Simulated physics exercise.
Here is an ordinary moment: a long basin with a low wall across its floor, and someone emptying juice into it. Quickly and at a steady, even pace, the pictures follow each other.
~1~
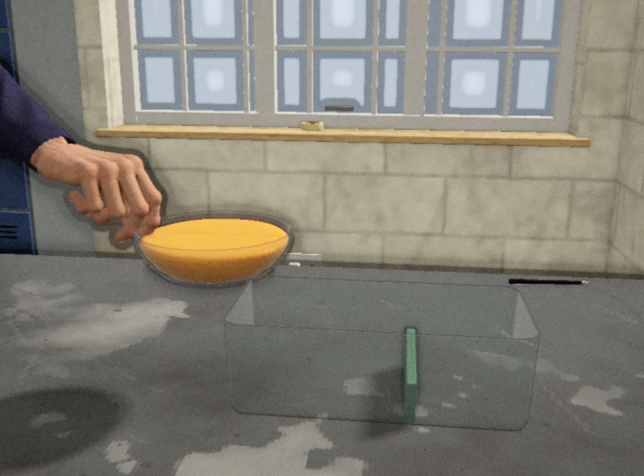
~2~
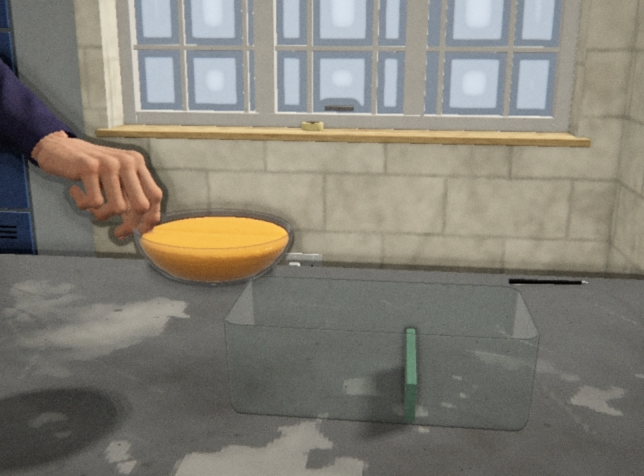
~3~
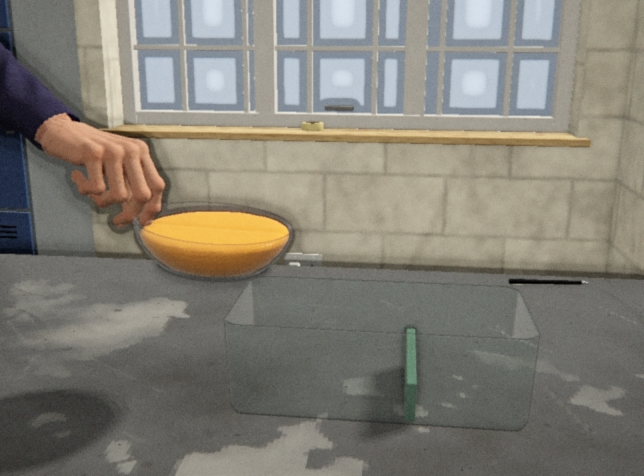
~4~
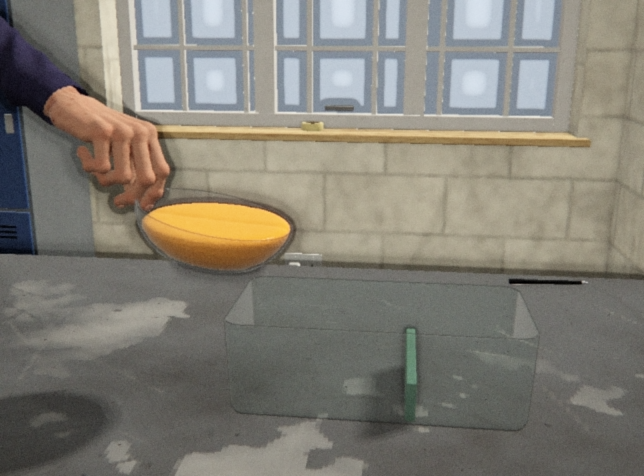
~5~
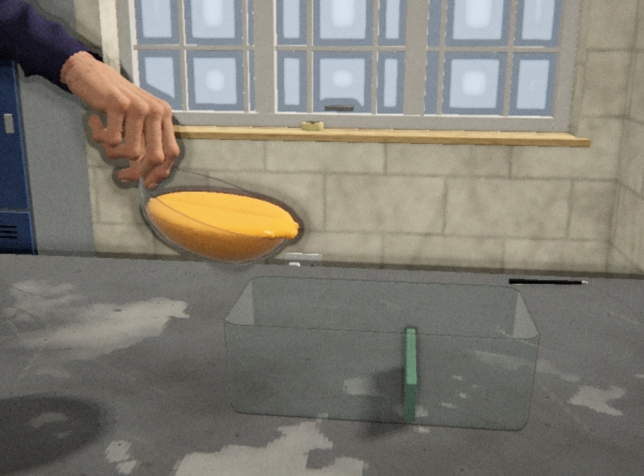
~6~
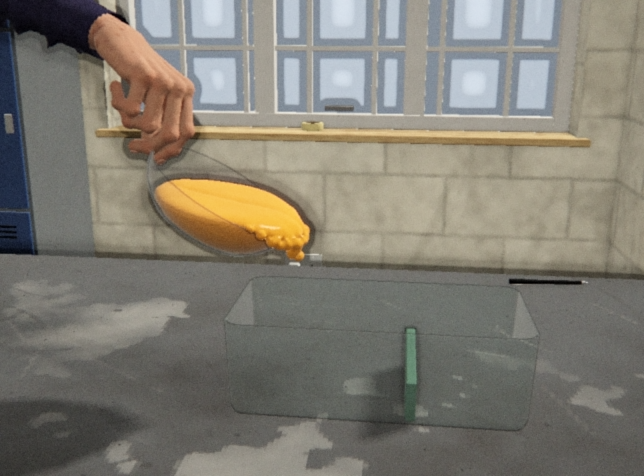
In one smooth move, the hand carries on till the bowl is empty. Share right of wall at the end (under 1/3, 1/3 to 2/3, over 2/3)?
I expect what gathers right of the wall to fall below one third.
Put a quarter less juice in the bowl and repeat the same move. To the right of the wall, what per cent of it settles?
About 5 in a hundred.
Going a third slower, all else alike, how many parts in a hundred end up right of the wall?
It comes to around 5 per cent.
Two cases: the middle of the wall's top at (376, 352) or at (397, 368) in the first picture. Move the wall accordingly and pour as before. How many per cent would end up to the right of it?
65 % and 35 %, roughly.
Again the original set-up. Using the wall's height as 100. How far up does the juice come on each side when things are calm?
On the left roughly 40, on the right roughly 10.
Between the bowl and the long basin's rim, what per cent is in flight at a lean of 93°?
It works out to about 45 percent.
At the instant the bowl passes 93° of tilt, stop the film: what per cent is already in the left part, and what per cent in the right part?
Left part 50 %; right part 0 %.
A moment on, the bowl is tipped on its side and 4 per cent is still to pour, 51 is left of the wall and 0 right of it.
Next, the bowl is tipped right over and 0 per cent is still to pour, 84 is left of the wall and 8 right of it.
Then the bowl is tipped right over and 0 per cent is still to pour, 77 is left of the wall and 11 right of it.
Later the bowl is tipped right over and 0 per cent is still to pour, 77 is left of the wall and 11 right of it.
Finally, 77 per cent lies left of the wall, 12 right of it and 12 outside.
